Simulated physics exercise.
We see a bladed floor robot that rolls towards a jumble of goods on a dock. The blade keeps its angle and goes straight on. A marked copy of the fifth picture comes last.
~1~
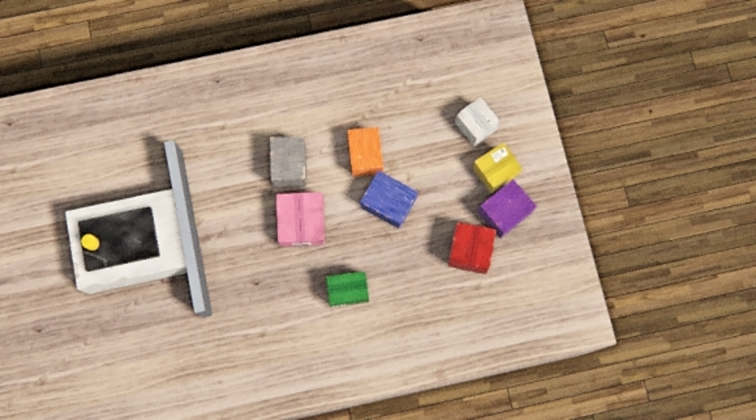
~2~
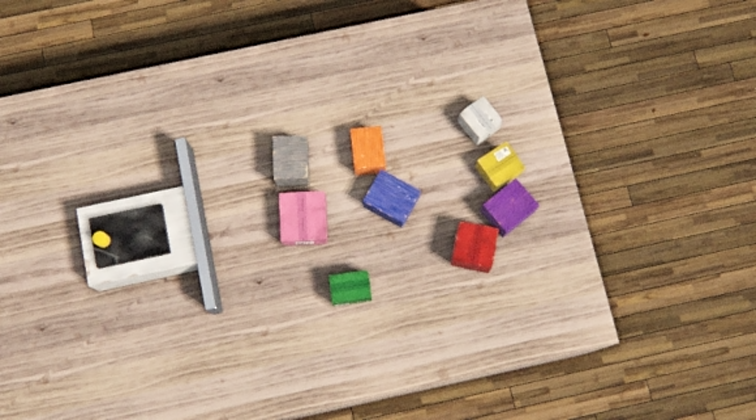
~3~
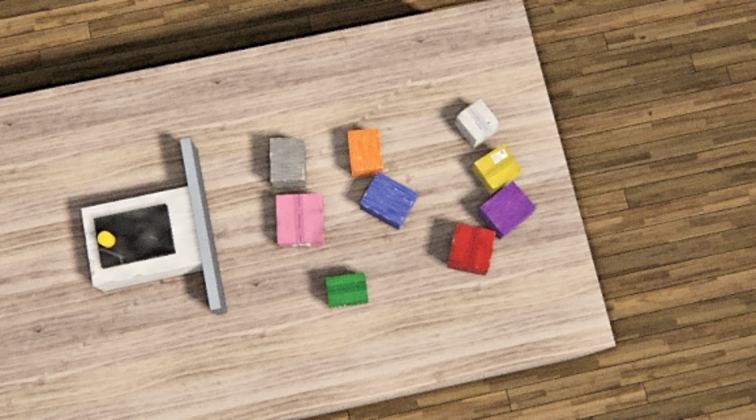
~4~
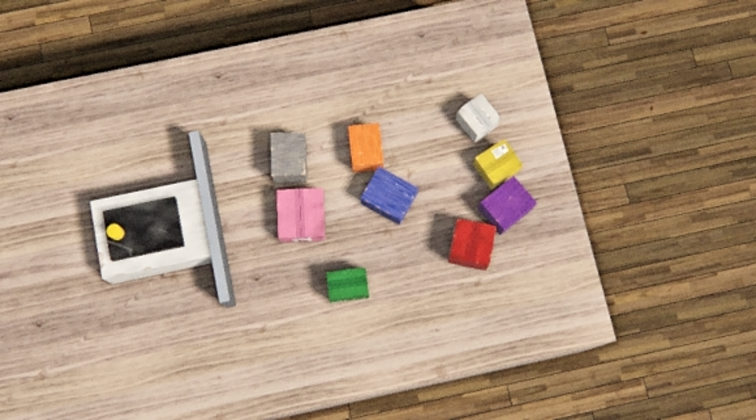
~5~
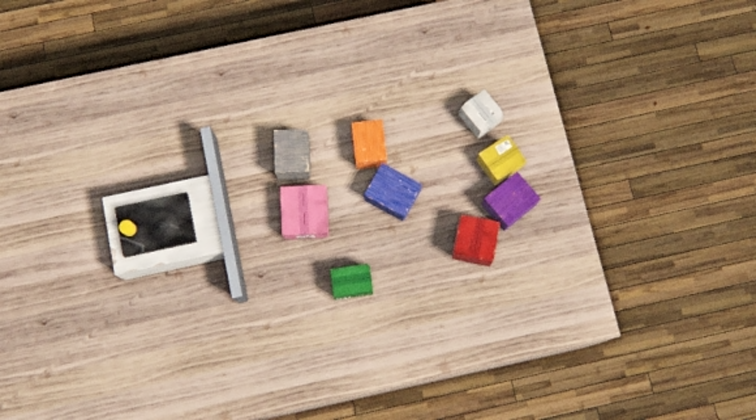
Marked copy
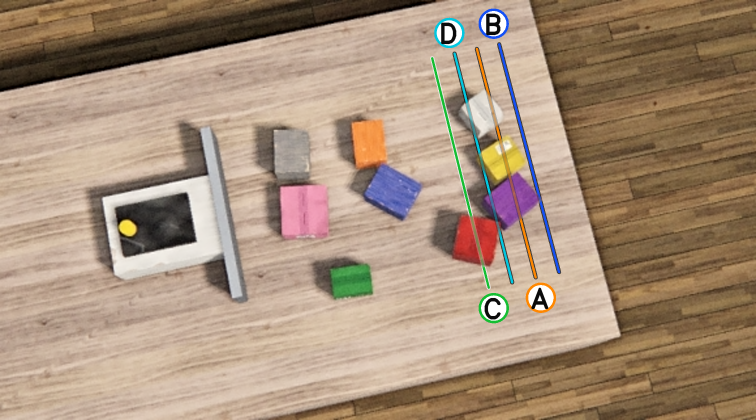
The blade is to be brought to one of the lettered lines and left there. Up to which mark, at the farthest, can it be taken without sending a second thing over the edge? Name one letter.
It should halt at D.
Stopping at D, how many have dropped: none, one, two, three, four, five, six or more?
In all, one.
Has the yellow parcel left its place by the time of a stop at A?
By then, yes.
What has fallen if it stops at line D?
The yellow parcel.
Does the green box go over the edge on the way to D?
By then, no.
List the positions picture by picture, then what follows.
White parcel (477, 122); grey crate (289, 162); blue crate (389, 200), in the first frame.
Robot (135, 235); yellow parcel (500, 167), in the second frame.
Robot (140, 235); green box (347, 290), in the third frame.
Robot (150, 227); pink box (301, 216), in the fourth frame.
Robot (161, 223); white parcel (481, 115); grey crate (293, 155); blue crate (393, 193), in the fifth frame.
On the marked copy, A at (505, 160); B at (528, 155); C at (460, 170); D at (483, 165).
With D. Early on, robot (257, 203); green box (360, 281); grey crate (328, 147).
Further on, robot (351, 183); yellow parcel (514, 155); purple crate (514, 204).
At the end, robot (425, 167); yellow parcel over the edge; white parcel (549, 101); one fallen.
As for the rest, A drops two; B drops five; C is within the limit but short.
